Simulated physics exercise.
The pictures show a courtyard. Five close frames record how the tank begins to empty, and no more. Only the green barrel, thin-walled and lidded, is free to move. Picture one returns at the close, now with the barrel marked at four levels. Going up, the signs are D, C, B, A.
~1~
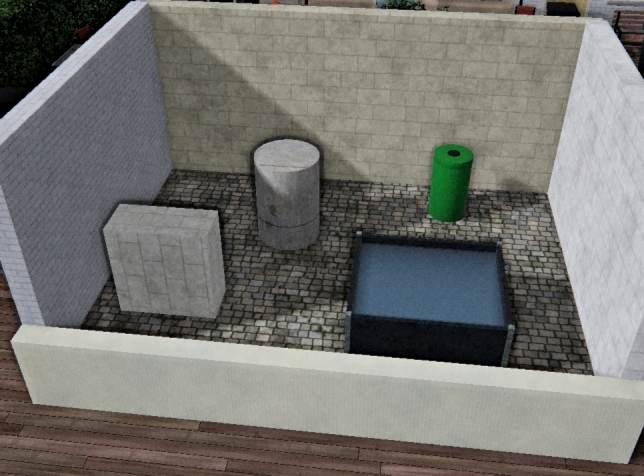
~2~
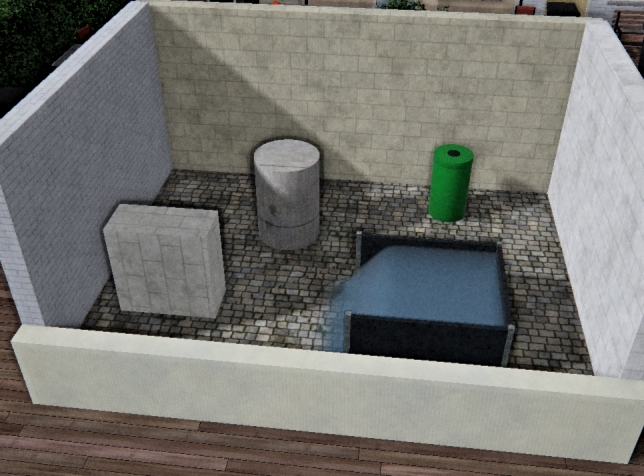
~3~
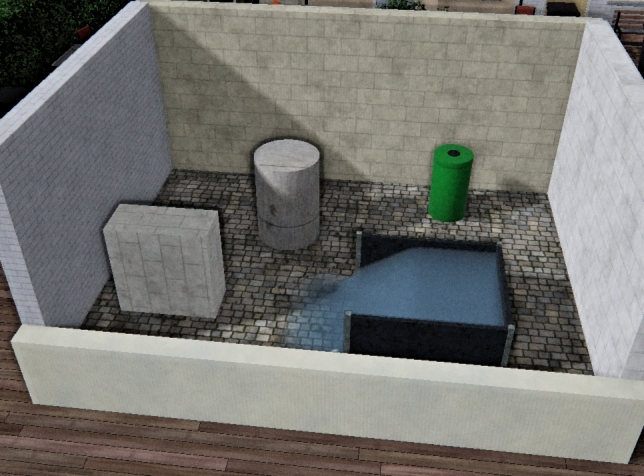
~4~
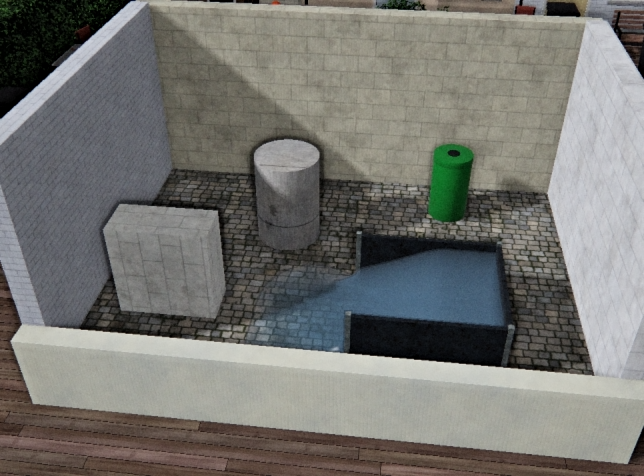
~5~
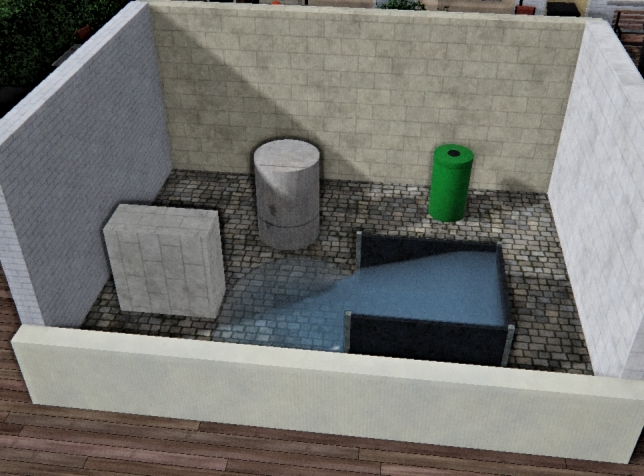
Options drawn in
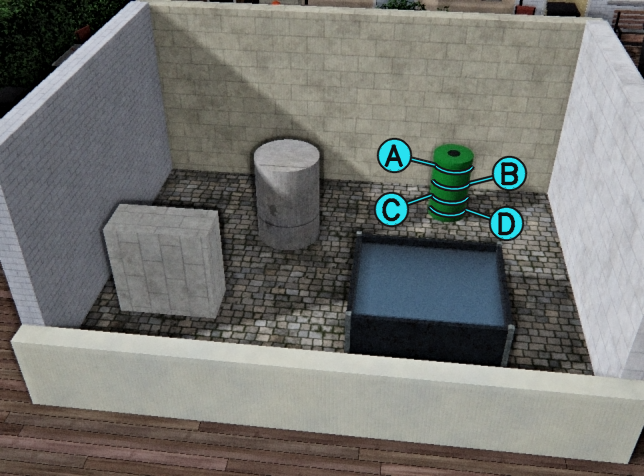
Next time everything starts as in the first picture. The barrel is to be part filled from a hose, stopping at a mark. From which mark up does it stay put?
D.
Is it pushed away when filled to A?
No, not at all.
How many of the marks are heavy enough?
All of them.
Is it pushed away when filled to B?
No, not at all.
In cyan, A at (453, 172); B at (451, 188); C at (449, 203); D at (448, 215); from the bottom up D, C, B, A.
With A, it does not move.
With B, it does not move.
With C, it does not move.
With D, it shifts by a finger or two and stays.
